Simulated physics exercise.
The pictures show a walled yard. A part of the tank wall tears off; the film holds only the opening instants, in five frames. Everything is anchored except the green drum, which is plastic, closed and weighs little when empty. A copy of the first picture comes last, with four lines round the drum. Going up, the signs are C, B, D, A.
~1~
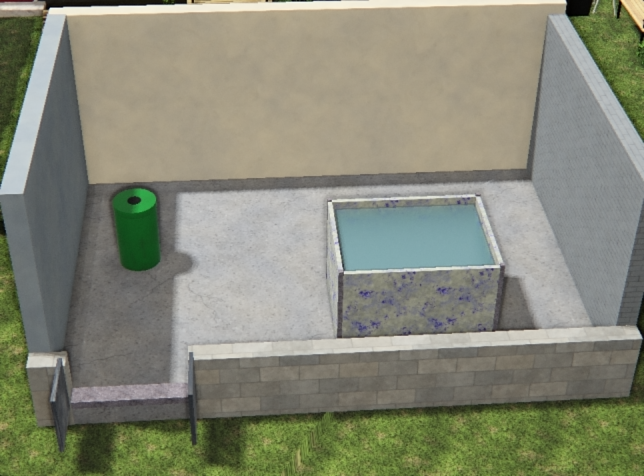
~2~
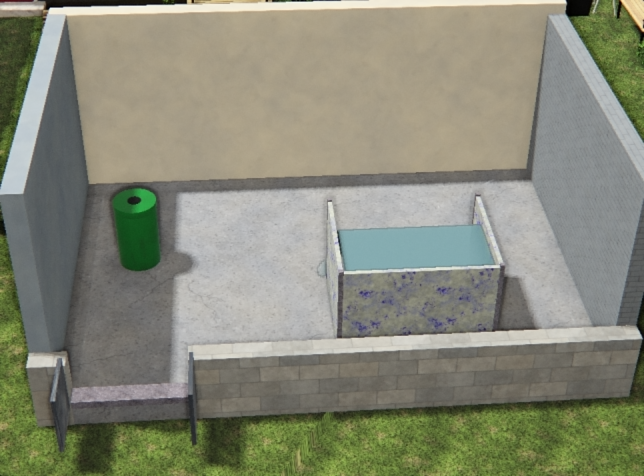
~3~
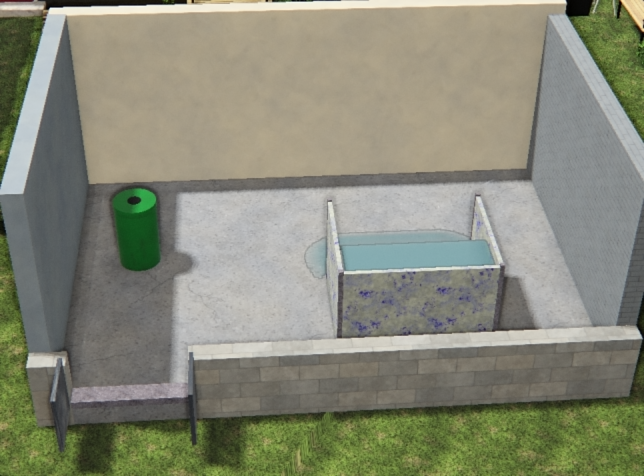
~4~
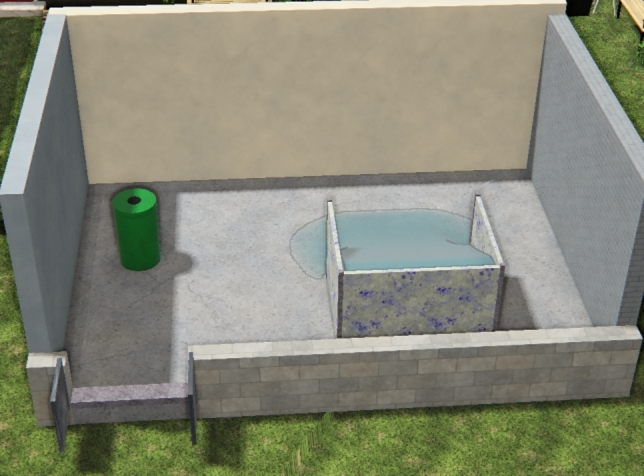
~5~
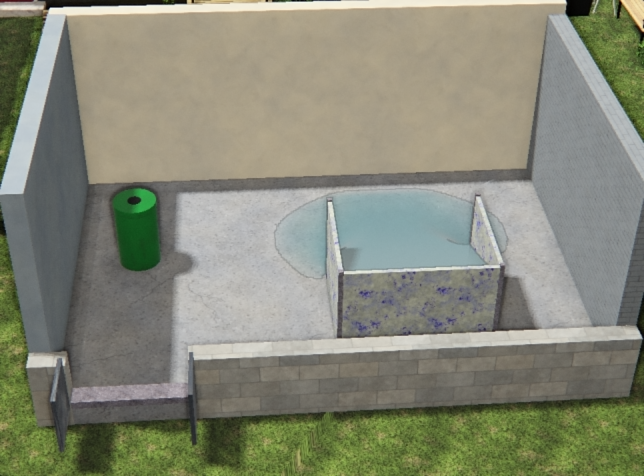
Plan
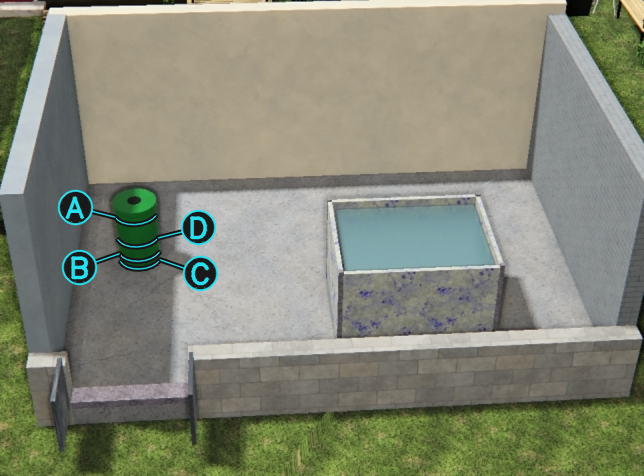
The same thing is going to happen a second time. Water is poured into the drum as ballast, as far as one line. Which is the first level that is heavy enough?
D is the one.
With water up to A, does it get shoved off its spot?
No.
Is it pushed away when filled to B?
Yes, it does.
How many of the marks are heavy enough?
Two of the four.
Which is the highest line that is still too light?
It is B.
In cyan, A at (134, 224); B at (138, 261); C at (139, 269); D at (137, 246); from the bottom up C, B, D, A.
For line A, it does not move.
For line B, it is pushed about its own width away.
For line C, it is washed out through the gate.
For line D, it does not move.
